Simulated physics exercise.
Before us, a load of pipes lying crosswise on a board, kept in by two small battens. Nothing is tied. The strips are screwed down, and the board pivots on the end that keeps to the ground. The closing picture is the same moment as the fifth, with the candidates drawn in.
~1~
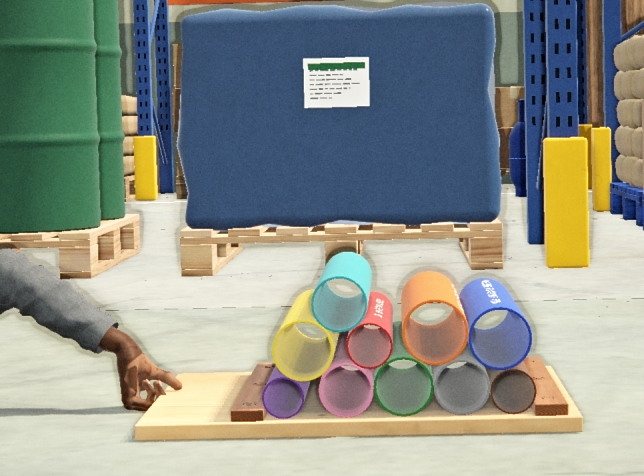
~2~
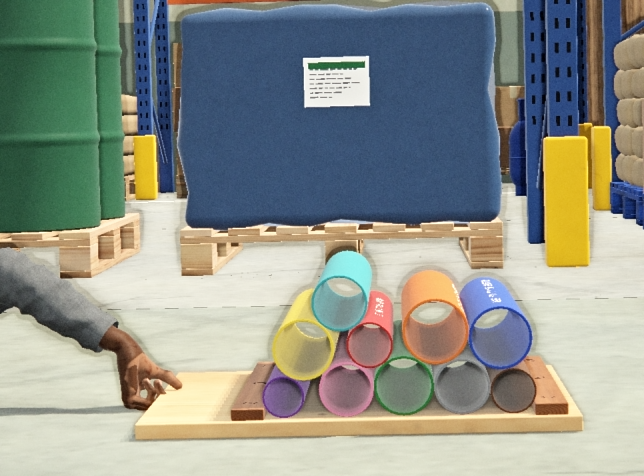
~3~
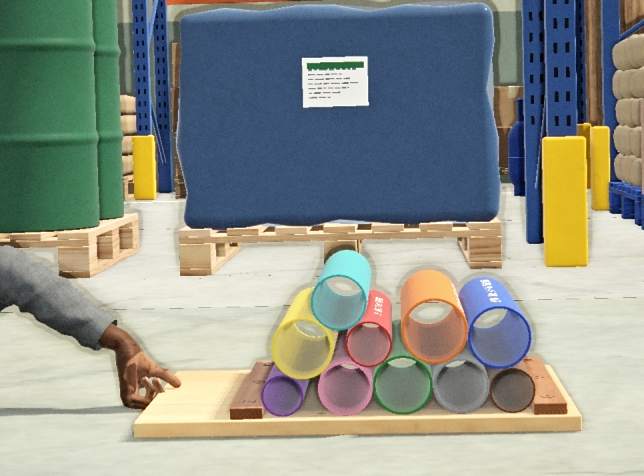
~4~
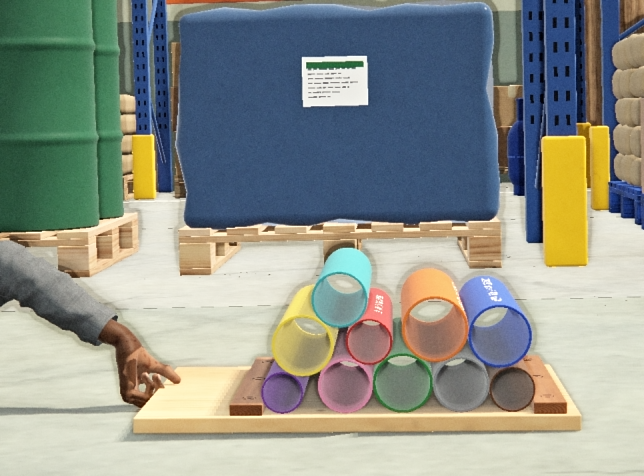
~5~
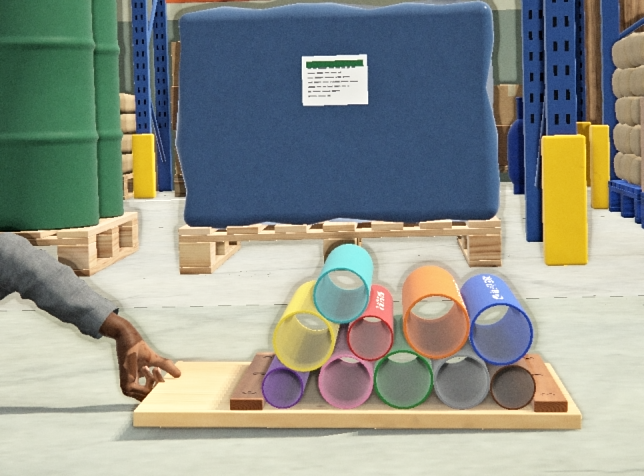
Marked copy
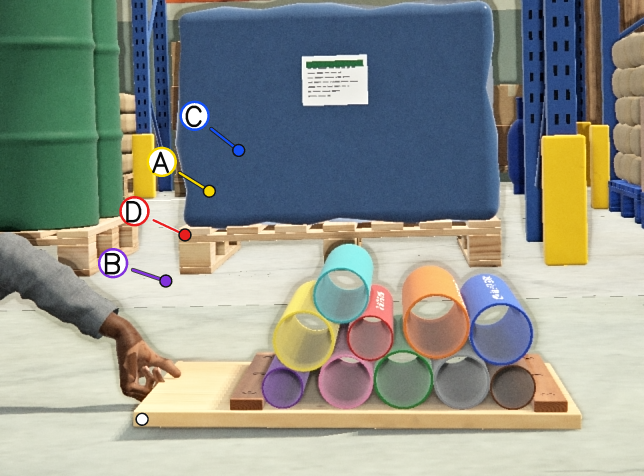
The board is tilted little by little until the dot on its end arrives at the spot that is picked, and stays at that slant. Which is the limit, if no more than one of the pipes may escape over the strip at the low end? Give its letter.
The answer is mark B.
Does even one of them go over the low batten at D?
Yes, at D.
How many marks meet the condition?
One of the four.
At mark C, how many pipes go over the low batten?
With C, ten.
On the copy, A at (209, 191); B at (166, 281); C at (239, 151); D at (185, 235); the white dot at (142, 419).
On B. First, board at 14°.
Then, board at 20°.
Finally, board at 20°, one over the low batten (blue).
By contrast, A ten over the low batten; C ten over the low batten; D ten over the low batten.
